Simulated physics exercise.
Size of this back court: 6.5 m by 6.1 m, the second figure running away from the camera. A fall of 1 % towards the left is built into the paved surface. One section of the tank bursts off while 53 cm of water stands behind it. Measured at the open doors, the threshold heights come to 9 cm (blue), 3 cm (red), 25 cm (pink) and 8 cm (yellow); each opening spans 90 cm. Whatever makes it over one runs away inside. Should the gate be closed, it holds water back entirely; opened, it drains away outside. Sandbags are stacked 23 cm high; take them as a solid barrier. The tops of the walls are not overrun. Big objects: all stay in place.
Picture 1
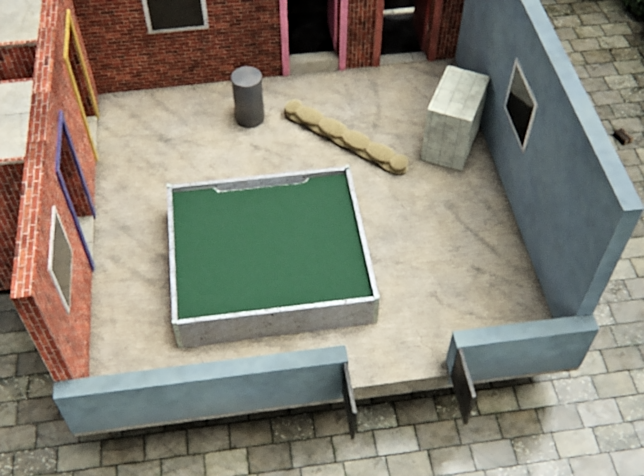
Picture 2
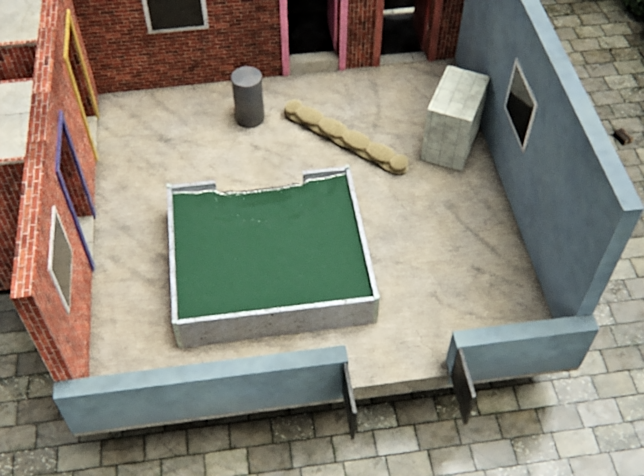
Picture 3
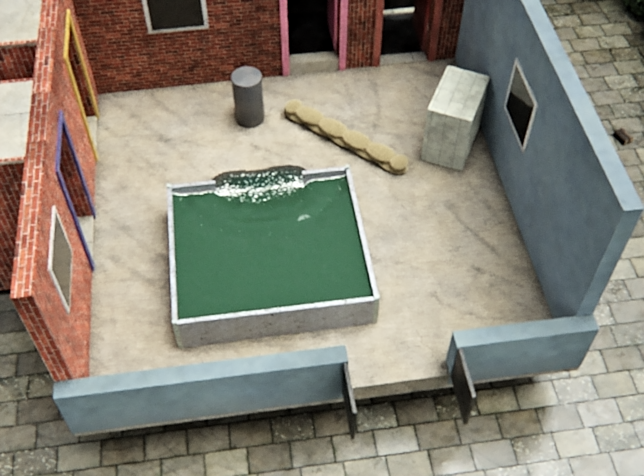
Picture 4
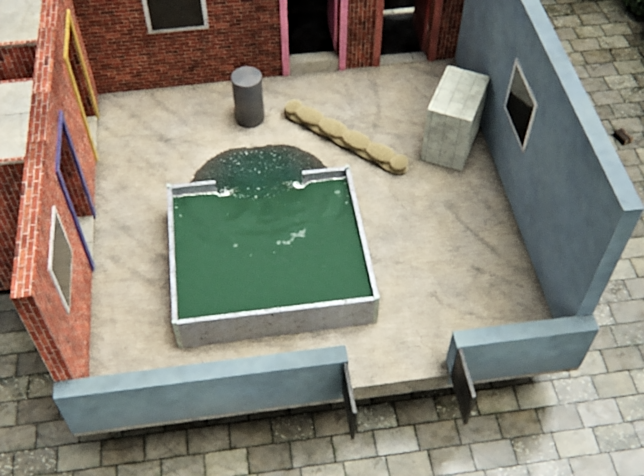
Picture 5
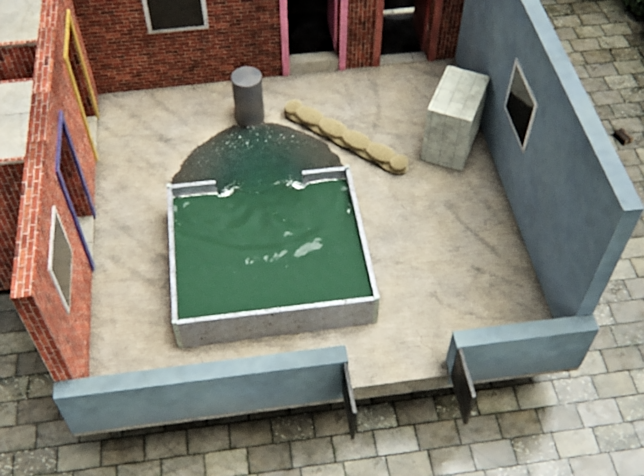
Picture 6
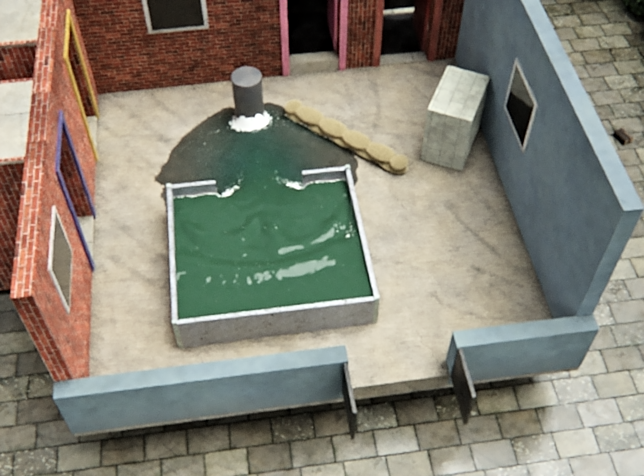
In a paved courtyard with brick and blue-grey walls, green water sits still in a square tank until part of its far side opens; water then pours out, fans across the floor, and splashes white against a grey cylinder.
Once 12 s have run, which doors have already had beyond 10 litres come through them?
As I see it, for the blue door I'd say within the limit; for the red door I'd say above the limit; for the pink door I'd say within the limit; for the yellow door I'd say above the limit.
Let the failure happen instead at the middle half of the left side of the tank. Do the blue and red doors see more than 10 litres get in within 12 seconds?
So blue ends up past the limit and red ends up past the limit.
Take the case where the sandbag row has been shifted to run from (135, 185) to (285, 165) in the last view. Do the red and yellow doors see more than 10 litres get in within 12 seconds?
Then the red door is over the mark and the yellow door is over the mark.
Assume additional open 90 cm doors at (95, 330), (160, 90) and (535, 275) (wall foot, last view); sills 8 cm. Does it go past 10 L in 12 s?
More, more, less.
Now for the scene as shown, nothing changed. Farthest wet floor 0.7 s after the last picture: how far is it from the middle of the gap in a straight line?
It comes to some 3.2 metres.
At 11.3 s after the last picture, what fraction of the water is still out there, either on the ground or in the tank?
Share still there: About 82 %.
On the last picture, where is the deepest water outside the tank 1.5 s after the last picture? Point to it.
That would be near pixel (99, 100).
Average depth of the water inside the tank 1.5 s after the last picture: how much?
The mean depth is around 34 cm.
Then, 0.7 s after the last picture water covers 20 % of the floor and is deepest (36 cm) near (279, 124); blue door not reached, red door not reached, pink door 7 cm at the sill, 0 L in, yellow door not reached.
Then, 1.5 s after the last picture water covers 35 % of the floor and is deepest (45 cm) near (99, 100); blue door not reached, red door 1 cm at the sill, 0 L in, pink door 12 cm at the sill, 0 L in, yellow door 9 cm at the sill, 0 L in.
Then, 2.8 s after the last picture water covers 50 % of the floor and is deepest (32 cm) near (99, 100); blue door 3 cm at the sill, 0 L in, red door 3 cm at the sill, 0 L in, pink door 12 cm at the sill, 0 L in, yellow door 19 cm at the sill, 26 L in.
Then, 6.3 s after the last picture water covers 90 % of the floor and is deepest (20 cm) near (98, 128); blue door 4 cm at the sill, 0 L in, red door 6 cm at the sill, 4 L in, pink door 9 cm at the sill, 0 L in, yellow door 19 cm at the sill, 261 L in.
Then, 11.3 s after the last picture water covers 95 % of the floor and is deepest (13 cm) near (97, 143); blue door 7 cm at the sill, 0 L in, red door 8 cm at the sill, 57 L in, pink door 9 cm at the sill, 0 L in, yellow door 13 cm at the sill, 408 L in.
